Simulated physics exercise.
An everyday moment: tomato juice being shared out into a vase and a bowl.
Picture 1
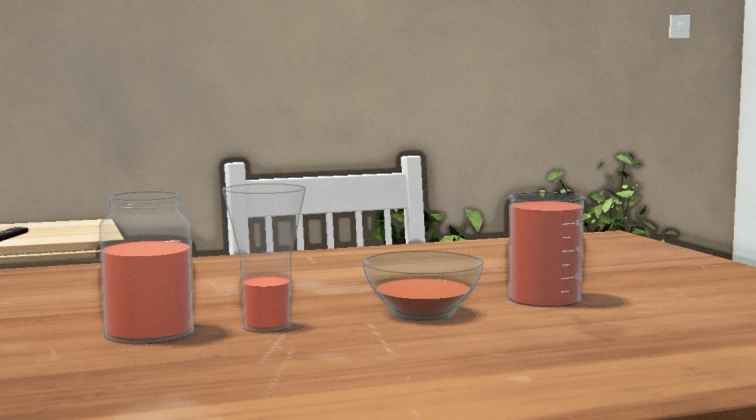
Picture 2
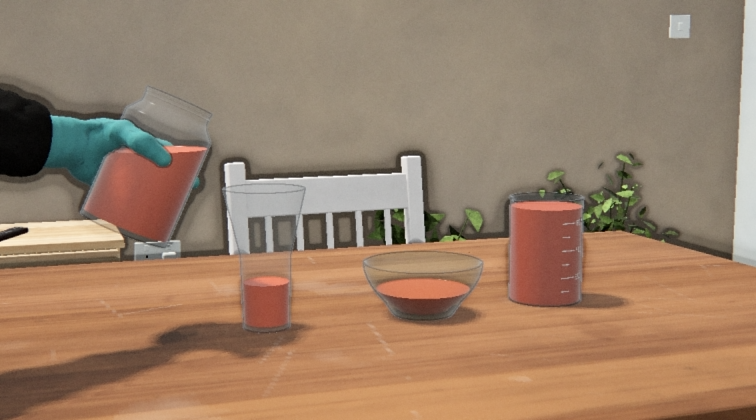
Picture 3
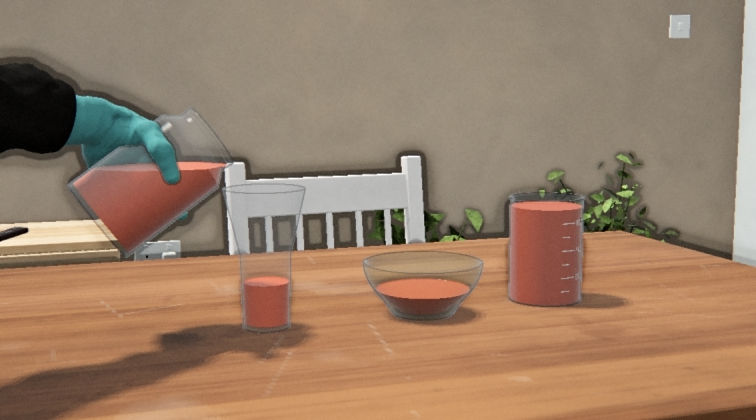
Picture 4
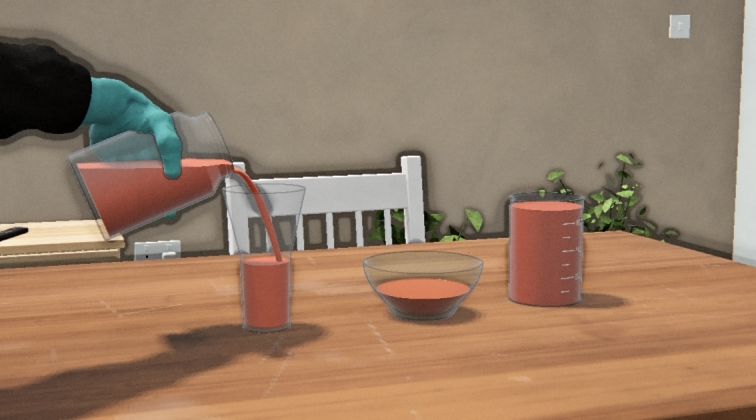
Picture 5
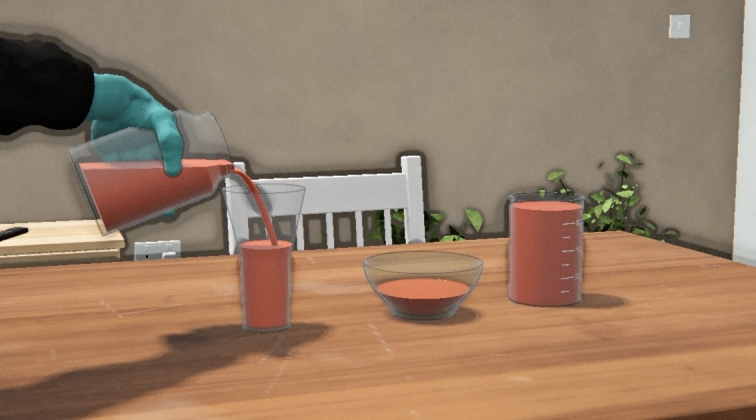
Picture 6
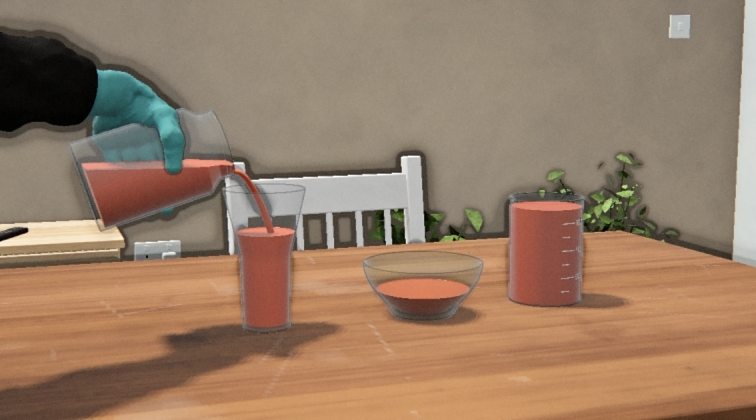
A gloved hand lifts a jar of red liquid, tilts it, and pours into a tall glass.
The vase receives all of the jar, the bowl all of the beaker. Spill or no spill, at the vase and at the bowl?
The vase spills over the rim and the bowl spills over the rim.
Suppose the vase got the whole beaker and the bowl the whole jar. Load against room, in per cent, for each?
Roughly 170 per cent, then 130 per cent.
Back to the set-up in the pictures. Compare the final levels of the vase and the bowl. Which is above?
It is the one on the left.
Shortly, the vase is full to the brim.
Then, the vase is full to the brim, some went over its rim.
At the finish, the vase is full to the brim, some went over its rim; the bowl is full to the brim, some went over its rim.
